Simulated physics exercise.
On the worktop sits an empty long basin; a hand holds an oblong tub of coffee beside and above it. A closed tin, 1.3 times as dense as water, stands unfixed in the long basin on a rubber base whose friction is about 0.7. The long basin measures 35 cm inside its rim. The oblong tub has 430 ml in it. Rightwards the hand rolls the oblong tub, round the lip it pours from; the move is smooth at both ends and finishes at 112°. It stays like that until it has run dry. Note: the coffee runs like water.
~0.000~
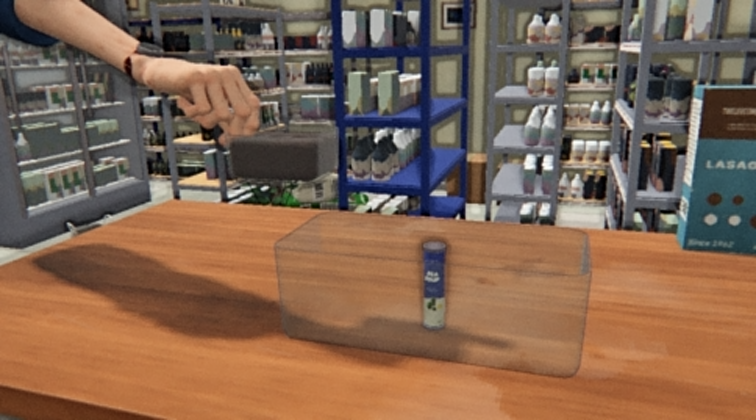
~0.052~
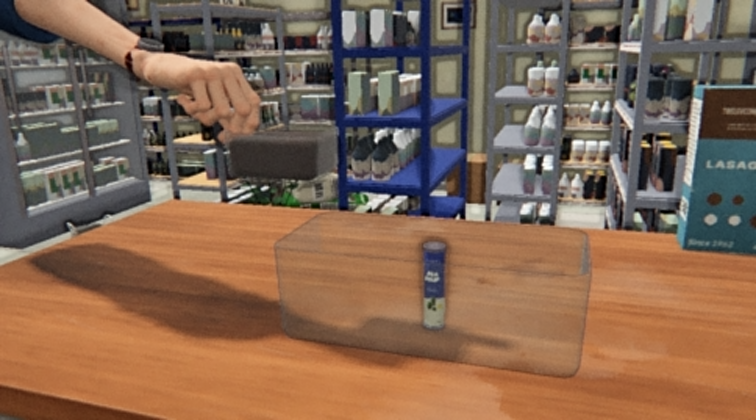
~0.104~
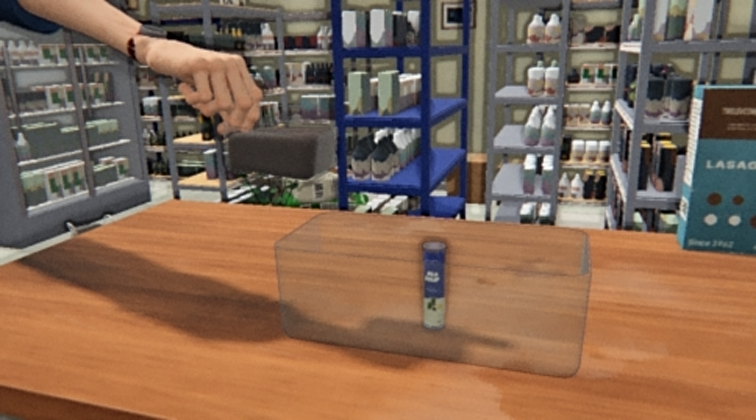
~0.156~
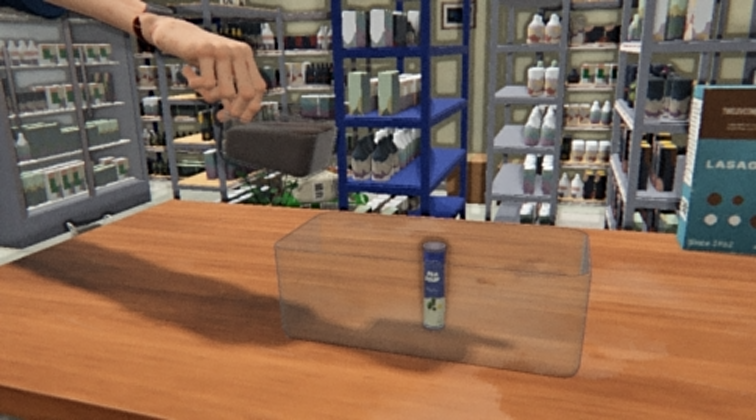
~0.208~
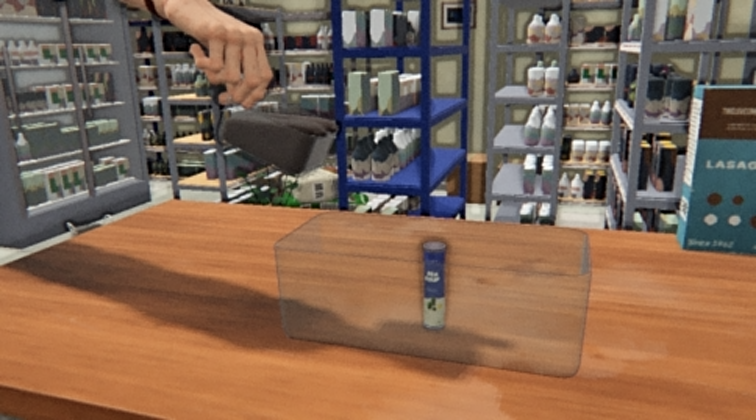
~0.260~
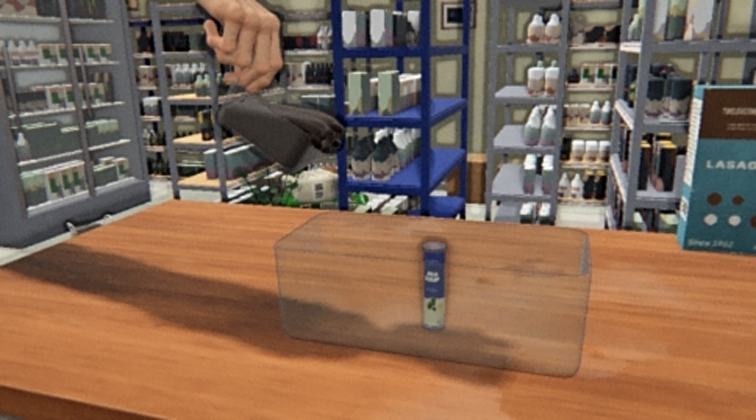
To begin with, a hand holds a dark oblong tub of coffee nearly level, above and left of an empty clear basin, through which a closed blue tin shows. The hand rises slightly and rolls the tub rightwards, slowly then more steeply, and a little coffee slips over its lowered lip.
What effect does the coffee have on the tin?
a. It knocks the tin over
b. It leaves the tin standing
a, it knocks the tin over.
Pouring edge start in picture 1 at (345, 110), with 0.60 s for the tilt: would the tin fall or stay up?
Then it stays on its base.
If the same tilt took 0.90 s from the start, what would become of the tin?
The tin would stay balanced.
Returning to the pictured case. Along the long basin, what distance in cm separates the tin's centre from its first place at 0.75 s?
Near 1 cm.
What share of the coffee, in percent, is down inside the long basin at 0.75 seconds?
Around 94 in a hundred.
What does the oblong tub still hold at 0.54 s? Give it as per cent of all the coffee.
Some 16 % of it is still there.
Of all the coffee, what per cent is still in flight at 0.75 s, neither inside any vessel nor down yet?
Near 5 percent.
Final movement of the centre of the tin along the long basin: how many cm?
In the end the tin's centre has shifted about 6.5 centimetres.
By 0.54 s the tilt is 98° and 15 per cent is still to pour; the tin stands where it began.
By 0.75 s the tilt is 112° and 0 per cent is still to pour; the tin leans 12°.
By 0.96 s the tilt is 112° and 0 per cent is still to pour; the tin lies on its side.
By 1.20 s the tilt is 112° and 0 per cent is still to pour; the tin lies on its side.
At rest the tin lies on its side.
